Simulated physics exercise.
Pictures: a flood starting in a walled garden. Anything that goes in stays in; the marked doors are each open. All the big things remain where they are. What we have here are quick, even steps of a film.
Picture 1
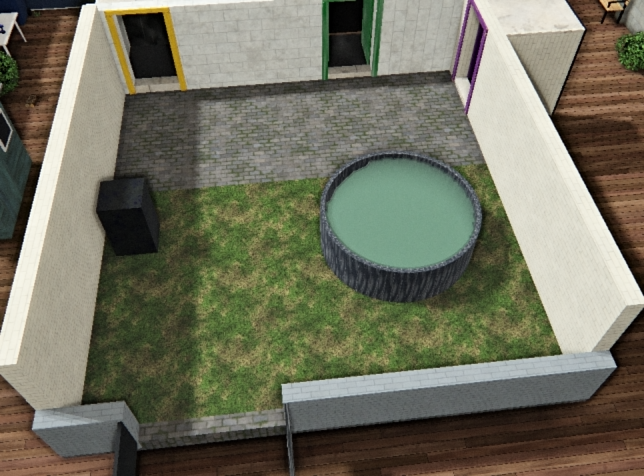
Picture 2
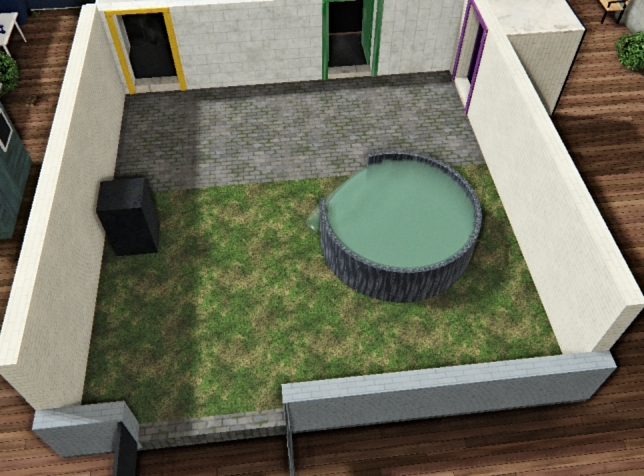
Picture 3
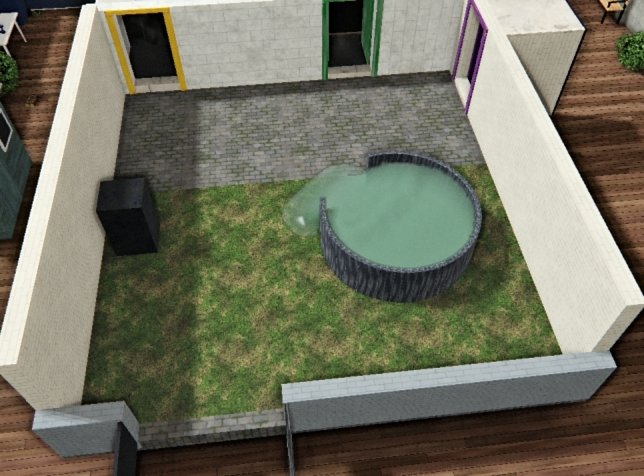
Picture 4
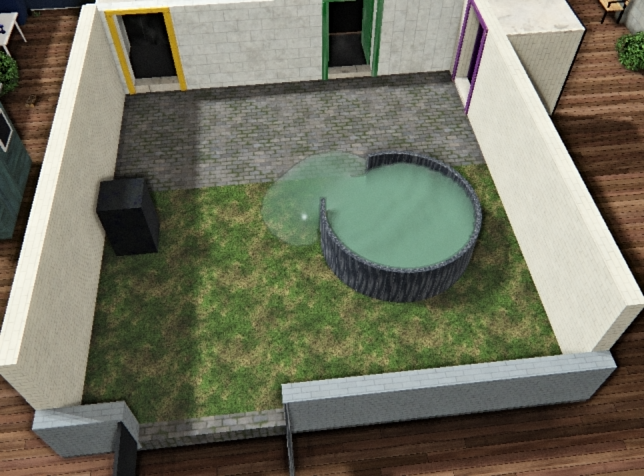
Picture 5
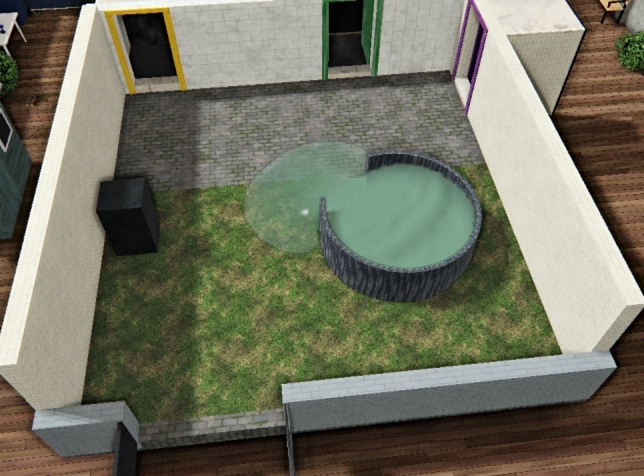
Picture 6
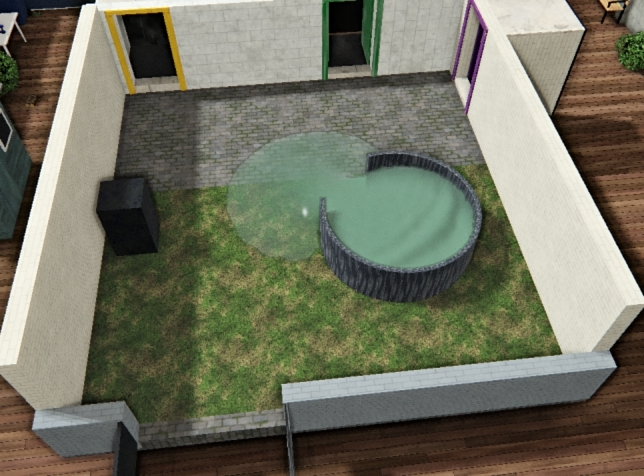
In the video, a round, dark-walled tank of green water stands whole on grass in a walled garden. A gap opens on its far left side, and water pours out, spreading leftward in a widening sheet across grass and paving.
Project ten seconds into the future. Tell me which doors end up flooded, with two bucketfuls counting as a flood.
The purple door will not top two buckets, the yellow door will top two buckets, the green door will not top two buckets.
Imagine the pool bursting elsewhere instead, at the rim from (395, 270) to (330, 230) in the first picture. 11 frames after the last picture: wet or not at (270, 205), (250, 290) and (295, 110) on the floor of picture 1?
Point one not reached; point two reached; point three not reached.
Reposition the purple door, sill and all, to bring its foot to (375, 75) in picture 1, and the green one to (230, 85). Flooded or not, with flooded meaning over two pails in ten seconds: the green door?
Well, in that case the green door tops the limit.
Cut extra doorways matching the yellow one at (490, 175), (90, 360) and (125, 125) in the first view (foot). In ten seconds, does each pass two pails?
Result per door, in the listed order - below the line, below the line, above the line.
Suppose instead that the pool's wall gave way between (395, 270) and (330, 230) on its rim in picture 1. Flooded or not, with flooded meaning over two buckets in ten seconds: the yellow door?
Result for the yellow door: It lets in too little.
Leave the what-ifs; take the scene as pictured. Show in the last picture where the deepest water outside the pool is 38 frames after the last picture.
Roughly at (113, 187).
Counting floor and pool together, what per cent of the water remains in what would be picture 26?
Near 98 percent, give or take.
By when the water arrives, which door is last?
The purple-painted one.
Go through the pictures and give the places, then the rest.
The round tank at (400, 210) is whole and still, in the first picture.
Water pours out on the round tank's far side and has run to a hidden place, in the second picture.
The front is at a hidden place, out from the gap on the round tank's far side, in the third picture.
Water pours out on the round tank's far side and has run to (342, 154), in the fourth picture.
Water pours out on the round tank's far side and has run to (298, 148), in the fifth picture.
The front is at (272, 143), out from the gap on the round tank's far side, in the sixth picture.
A moment on, water covers 30 % of the floor; the purple door not reached, the yellow door not reached, the green door not reached.
Next, water covers 45 % of the floor; the purple door not reached, the yellow door wet at the sill, nothing in, the green door wet at the sill, nothing in.
Then, water covers 55 % of the floor; the purple door not reached, the yellow door over two buckets in, the green door under two buckets in.
Later, water covers 70 % of the floor; the purple door wet at the sill, nothing in, the yellow door over two buckets in, the green door under two buckets in.
In the end, water covers 90 % of the floor; the purple door wet at the sill, nothing in, the yellow door over two buckets in, the green door under two buckets in.
